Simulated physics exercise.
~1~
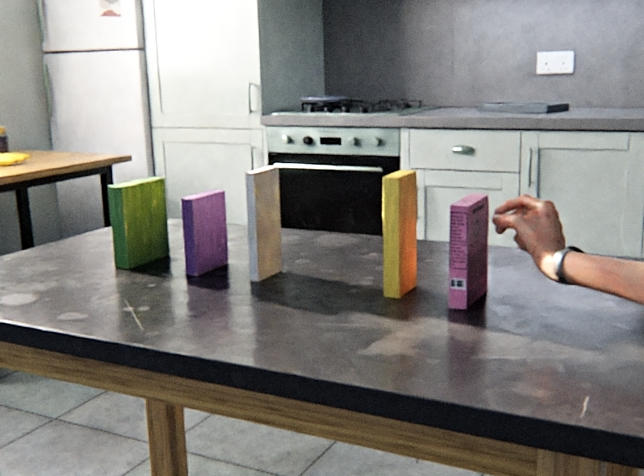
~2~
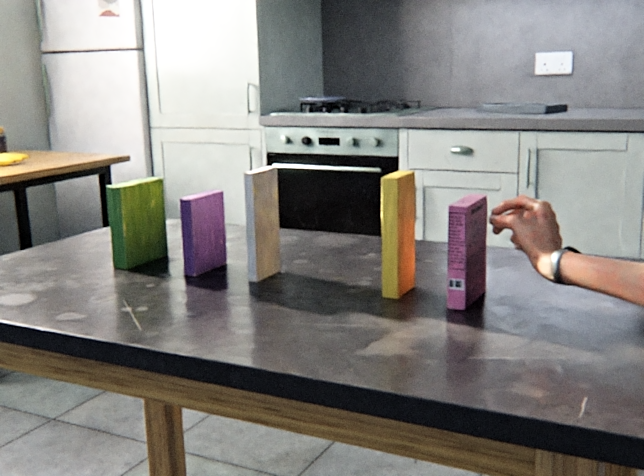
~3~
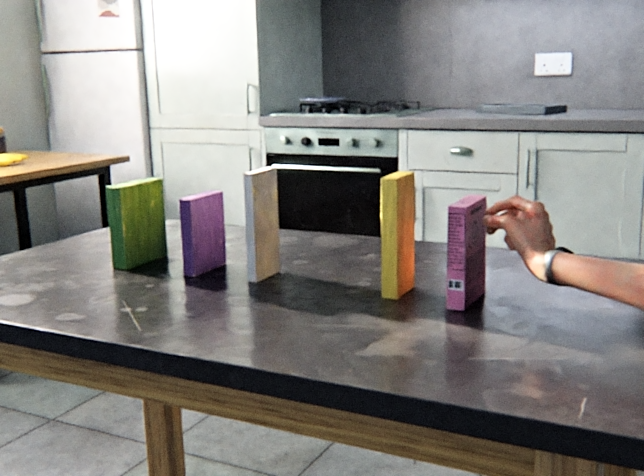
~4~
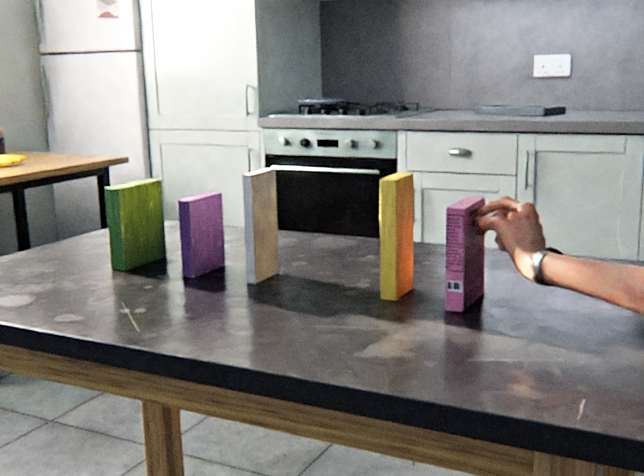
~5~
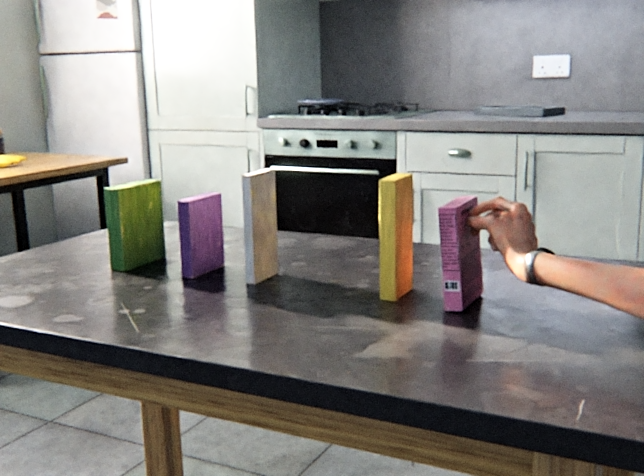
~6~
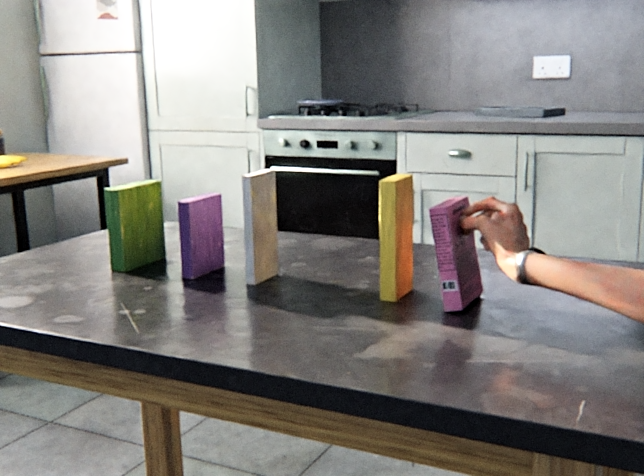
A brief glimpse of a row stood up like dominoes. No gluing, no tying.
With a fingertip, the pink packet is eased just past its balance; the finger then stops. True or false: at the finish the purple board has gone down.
False, it is still up.
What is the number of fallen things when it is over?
2.
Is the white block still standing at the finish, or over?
The white block is still upright.
Then, 0.40 s later than the last frame, pink packet 49° over; yellow block tilted by 20°.
Then, 0.60 s later than the last frame, pink packet 78° over; yellow block on its side.
Then, 0.90 s later than the last frame, purple board resting near (202, 235).
When it is over, lying over on the table, yellow block; the other 2 as before. End places, in pixels of the last picture, purple board near (202, 235).
